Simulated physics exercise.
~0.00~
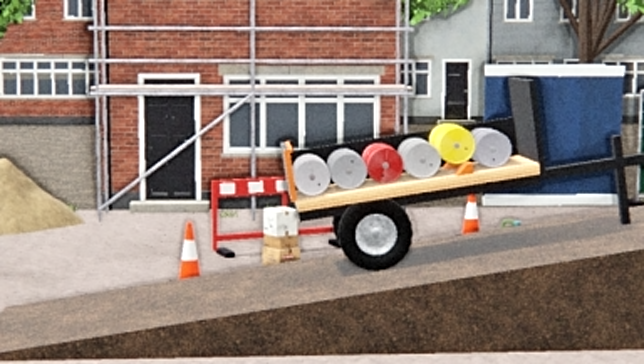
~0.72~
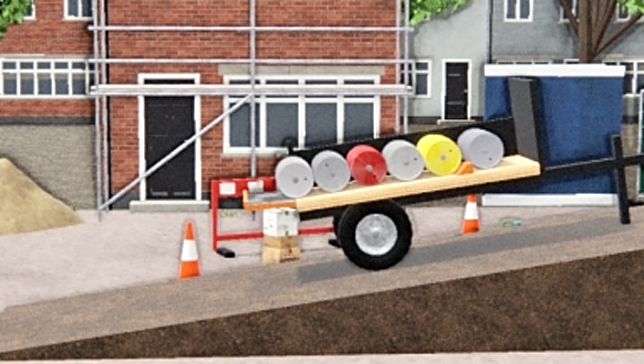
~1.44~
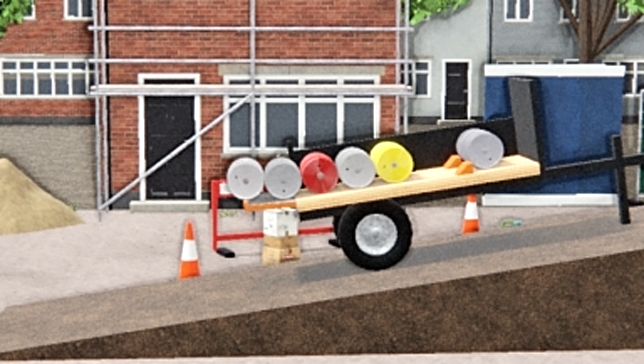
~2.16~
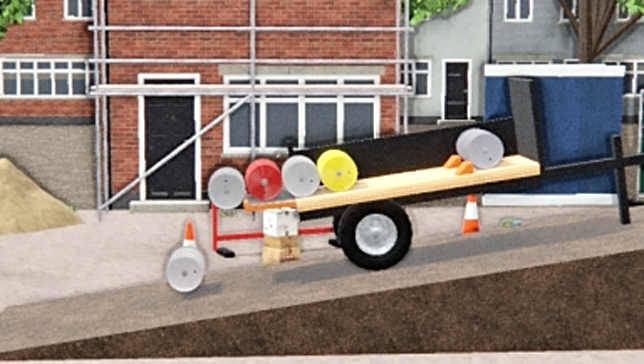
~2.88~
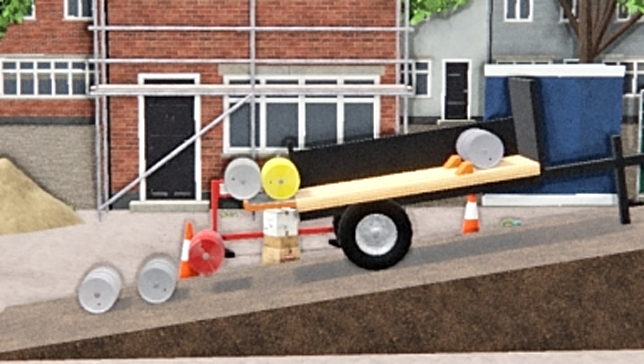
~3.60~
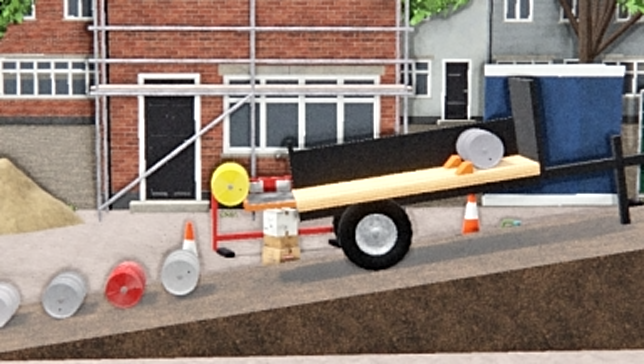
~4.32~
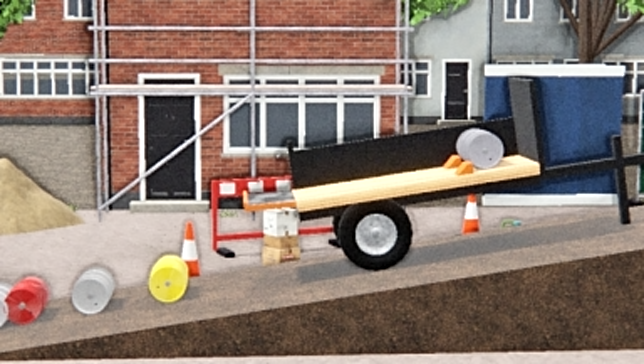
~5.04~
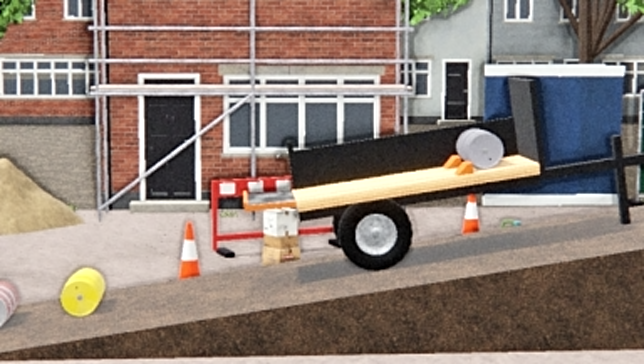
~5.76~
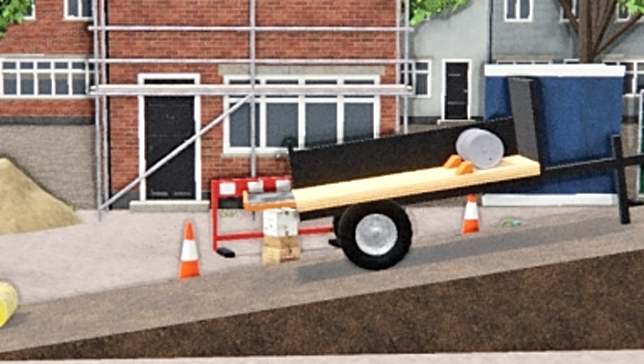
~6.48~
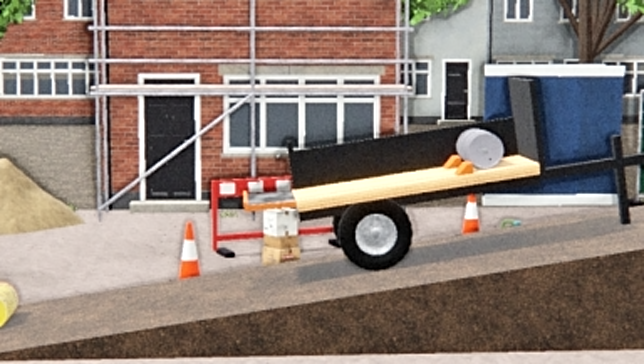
At the start, six drum-like kegs, one red, one yellow and the rest grey, sit in a row on the sloping bed of a trailer parked on a hill. The tailgate at the left swings down, and the kegs begin rolling left towards it, except the rightmost grey one, which stays behind an orange chock. Two grey kegs drop off the gate first, followed by the red one, another grey and finally the yellow. They roll away down the slope to the left. At the end, the yellow keg rests partly in view at the left edge, while one grey keg remains on the trailer.
